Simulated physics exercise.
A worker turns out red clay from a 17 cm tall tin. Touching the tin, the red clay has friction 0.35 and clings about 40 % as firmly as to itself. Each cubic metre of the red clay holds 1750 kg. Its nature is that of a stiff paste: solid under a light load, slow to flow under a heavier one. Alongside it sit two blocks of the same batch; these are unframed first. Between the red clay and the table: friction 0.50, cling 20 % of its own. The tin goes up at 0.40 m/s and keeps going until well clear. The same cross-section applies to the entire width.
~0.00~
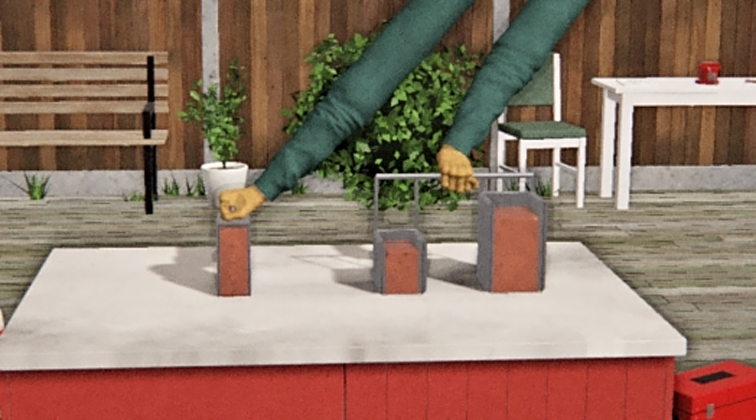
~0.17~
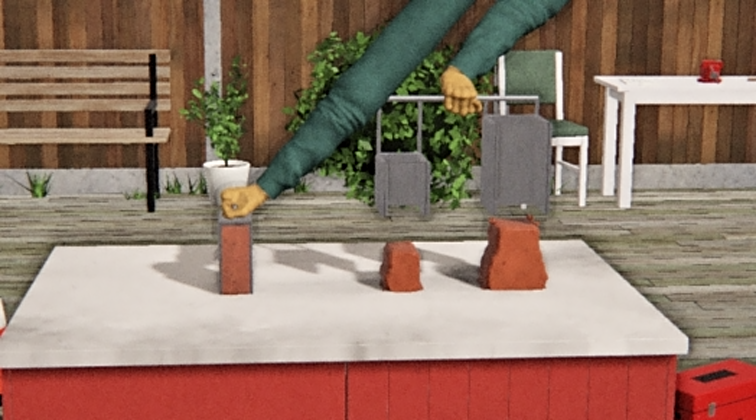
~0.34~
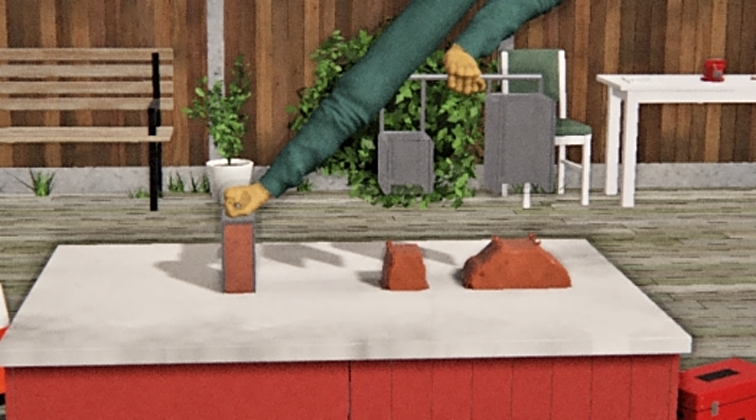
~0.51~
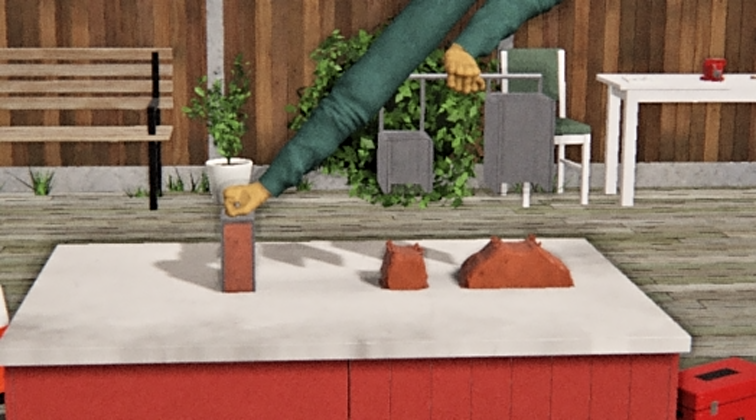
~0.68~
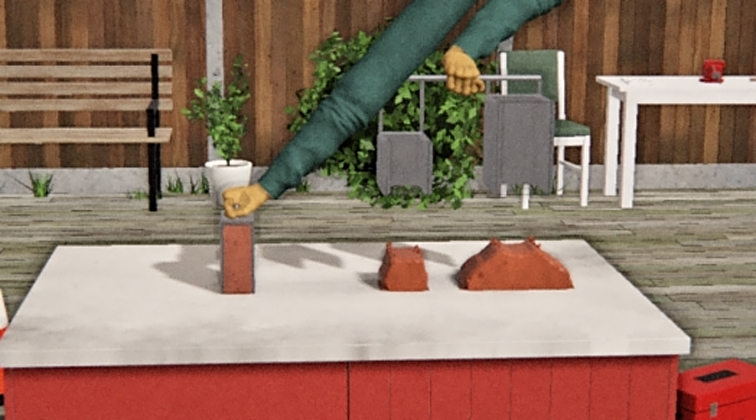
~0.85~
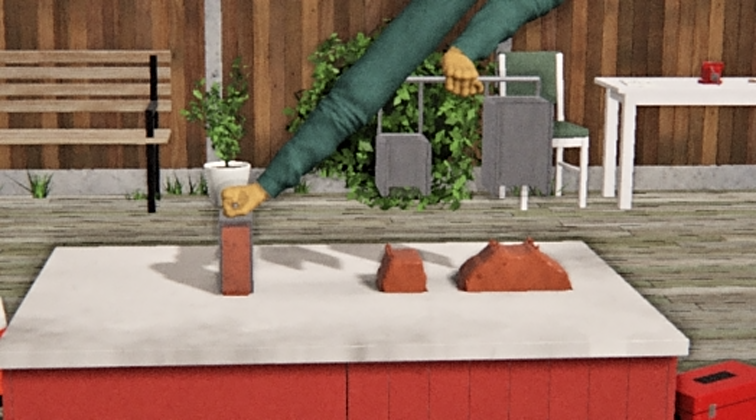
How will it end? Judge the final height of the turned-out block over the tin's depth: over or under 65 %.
Verdict: Under.
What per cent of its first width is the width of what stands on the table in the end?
I'd put it at some 250 %.
After 1.09 s, the tin is up by 9.6 cm.
After 1.37 s, the tin is up by 21 cm; what stands on the table is 54 % of the tin's depth.
After 1.65 s, the tin is up by 29 cm; what stands on the table is 54 % of the tin's depth.
After 1.93 s, the tin is up by 29 cm; what stands on the table is 53 % of the tin's depth.
After 2.03 s, the tin is up by 29 cm; what stands on the table is 53 % of the tin's depth.
